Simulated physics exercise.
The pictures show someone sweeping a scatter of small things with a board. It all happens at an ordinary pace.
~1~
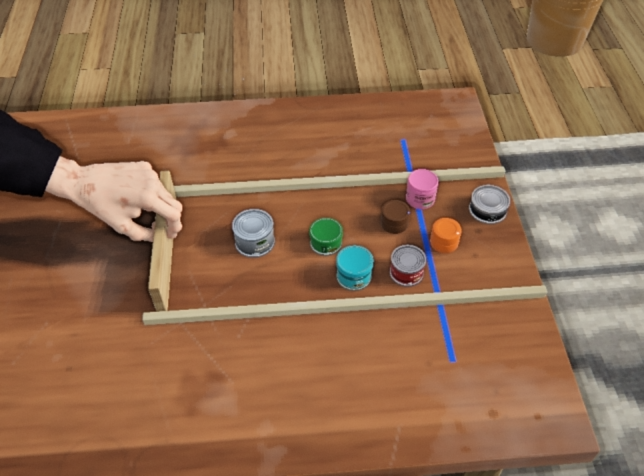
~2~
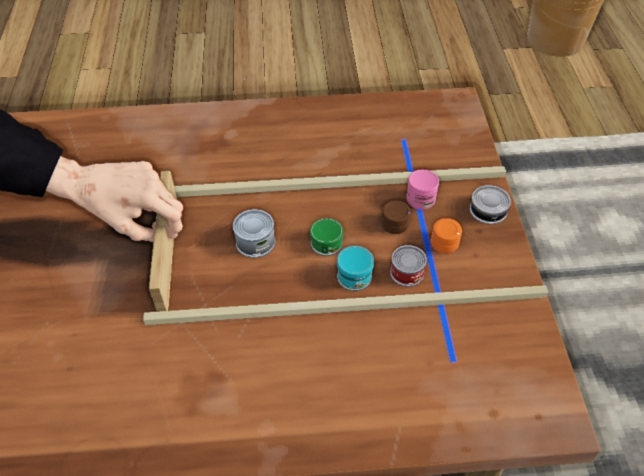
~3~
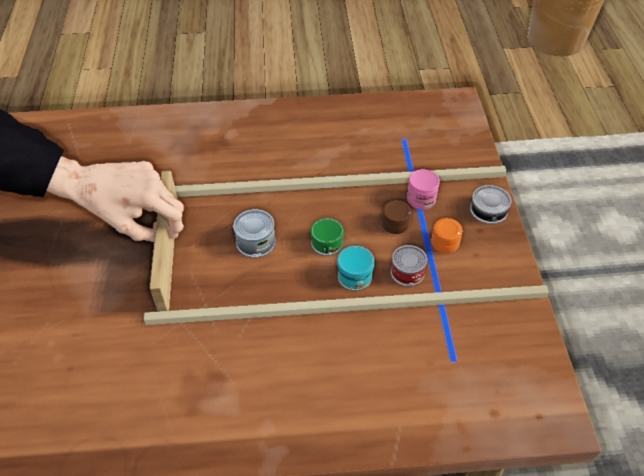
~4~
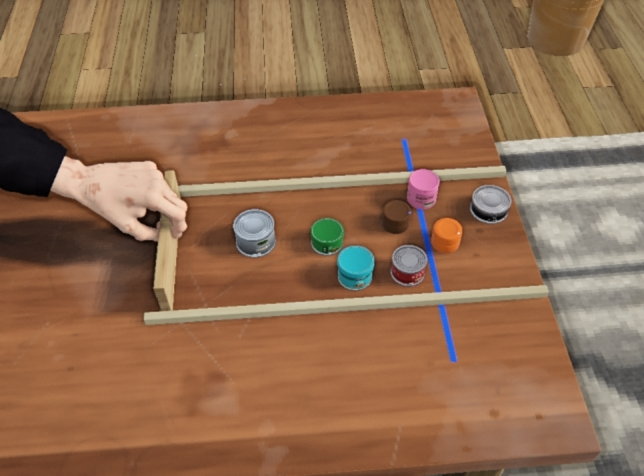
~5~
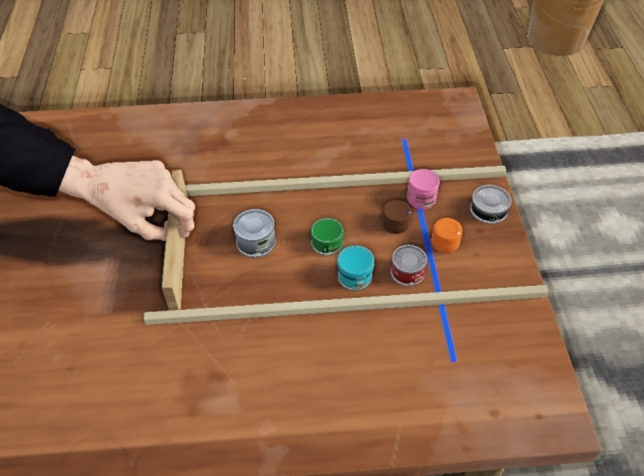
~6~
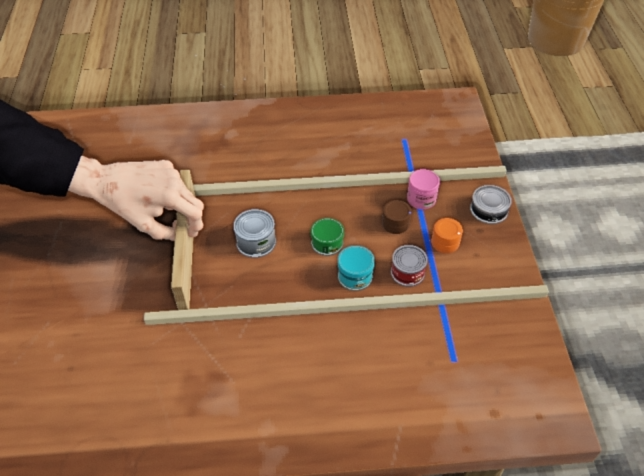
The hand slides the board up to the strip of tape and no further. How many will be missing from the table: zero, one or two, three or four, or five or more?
Outcome: The number that fall off is zero.
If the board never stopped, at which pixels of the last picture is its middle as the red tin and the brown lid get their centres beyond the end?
About (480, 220), and (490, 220) for the other.
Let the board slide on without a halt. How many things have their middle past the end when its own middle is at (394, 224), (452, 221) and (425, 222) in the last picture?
In that order 0, 0 and 0.
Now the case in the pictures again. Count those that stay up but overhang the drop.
It comes to 0.
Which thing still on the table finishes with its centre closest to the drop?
It is the black pot.
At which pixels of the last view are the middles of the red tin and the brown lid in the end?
About (488, 273), and the other about (456, 200).
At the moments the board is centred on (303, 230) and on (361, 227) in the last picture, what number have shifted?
At the one place 2, at the other 5.
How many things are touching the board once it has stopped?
3 of them.
Soon after, none off yet; black pot at rest near (491, 204); orange lid at rest near (447, 236); pink tub at rest near (423, 190).
In the end, the number that fall off is zero.
